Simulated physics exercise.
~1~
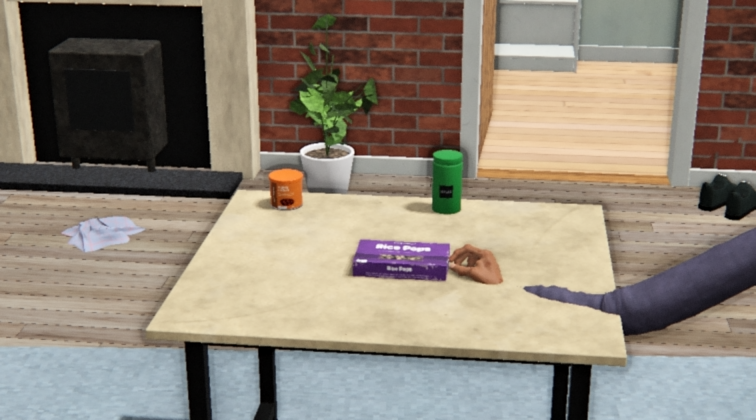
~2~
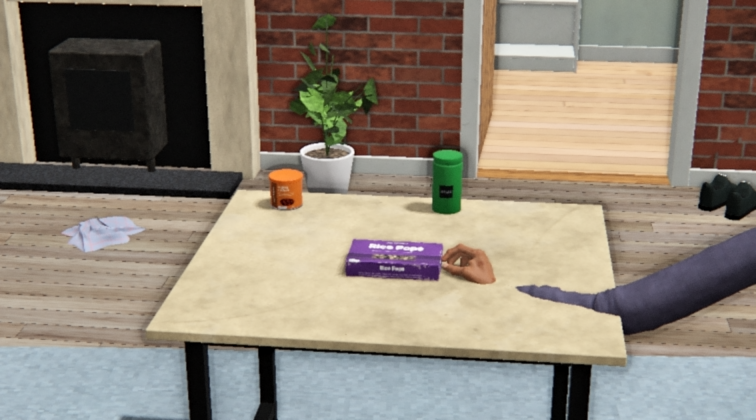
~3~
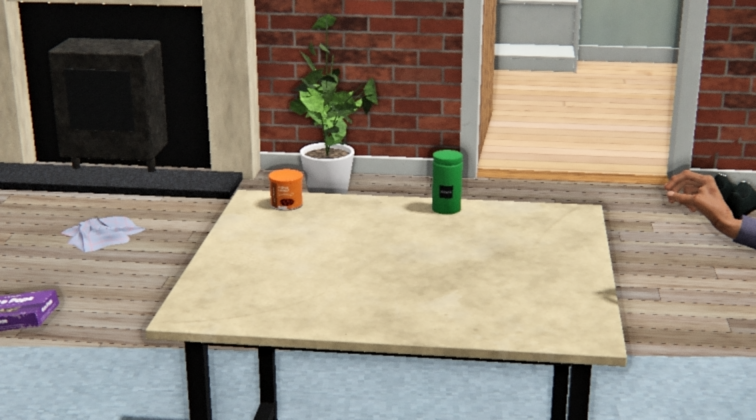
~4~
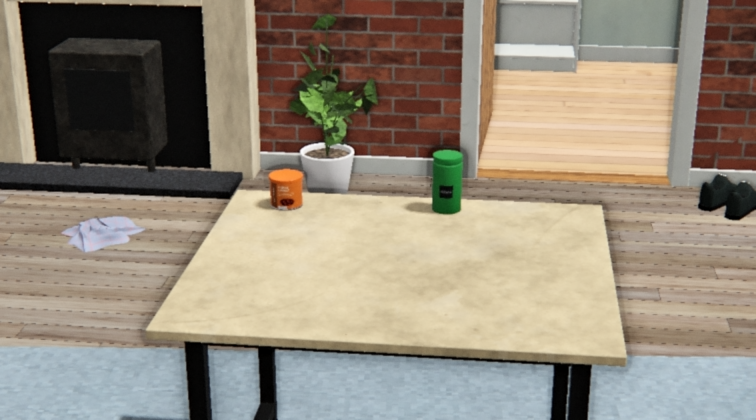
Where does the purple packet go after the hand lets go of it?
It goes over the left edge of the table and passes out of view, so it does not stay on the tabletop.
